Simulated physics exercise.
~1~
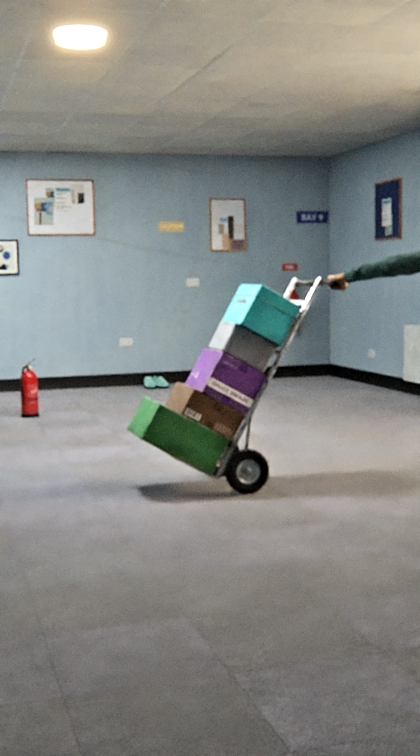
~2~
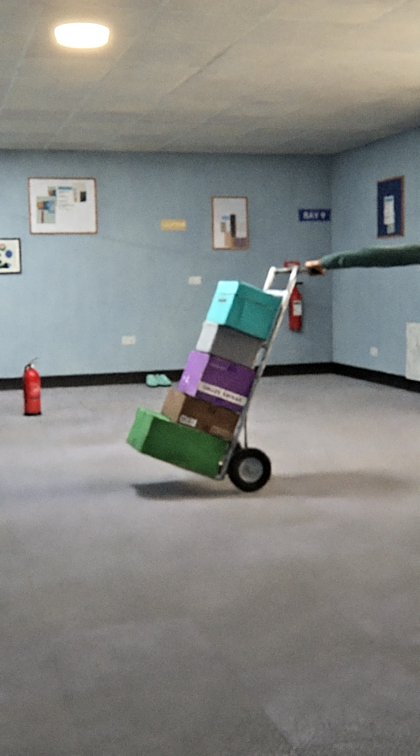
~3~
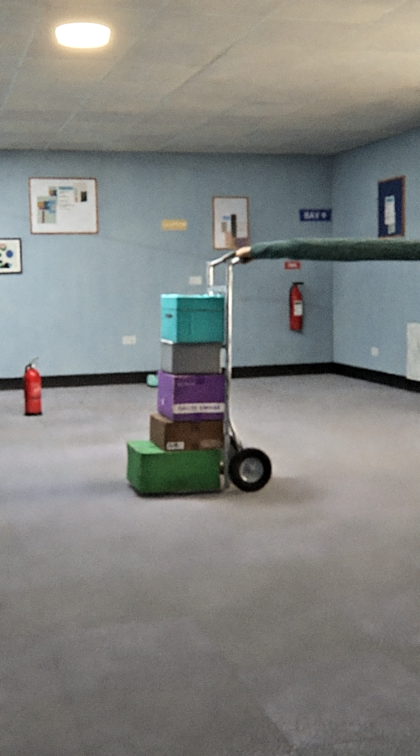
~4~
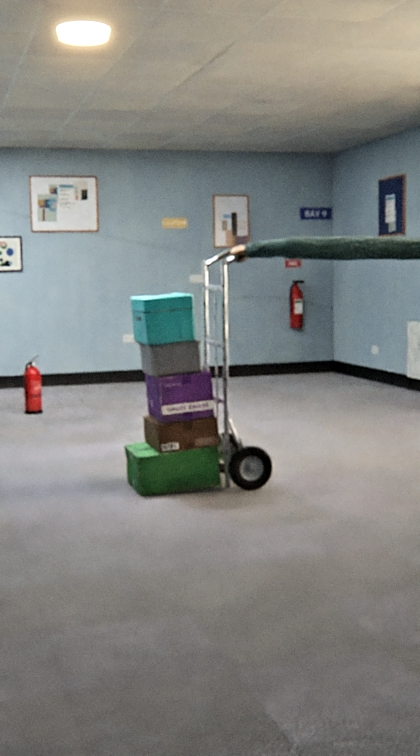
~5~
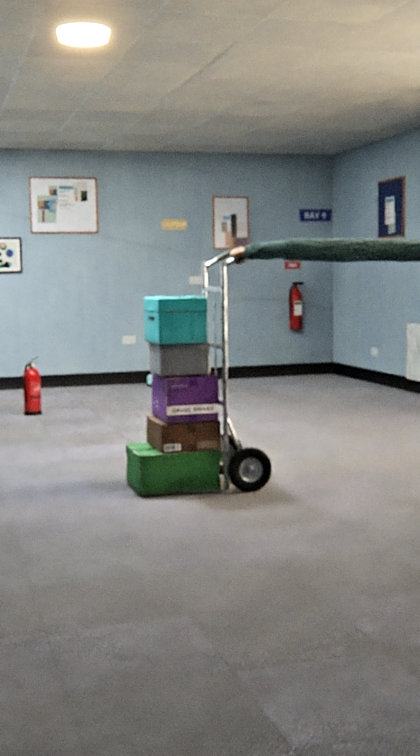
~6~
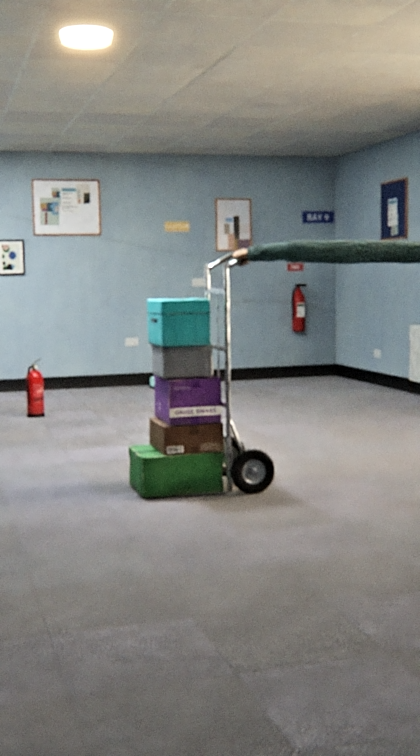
An outstretched arm in a dark green sleeve swung a tilted hand truck upright with its stack of five colourful boxes; the upper ones rocked left, away from the frame, then settled back, and the whole stack ended still standing on the truck.
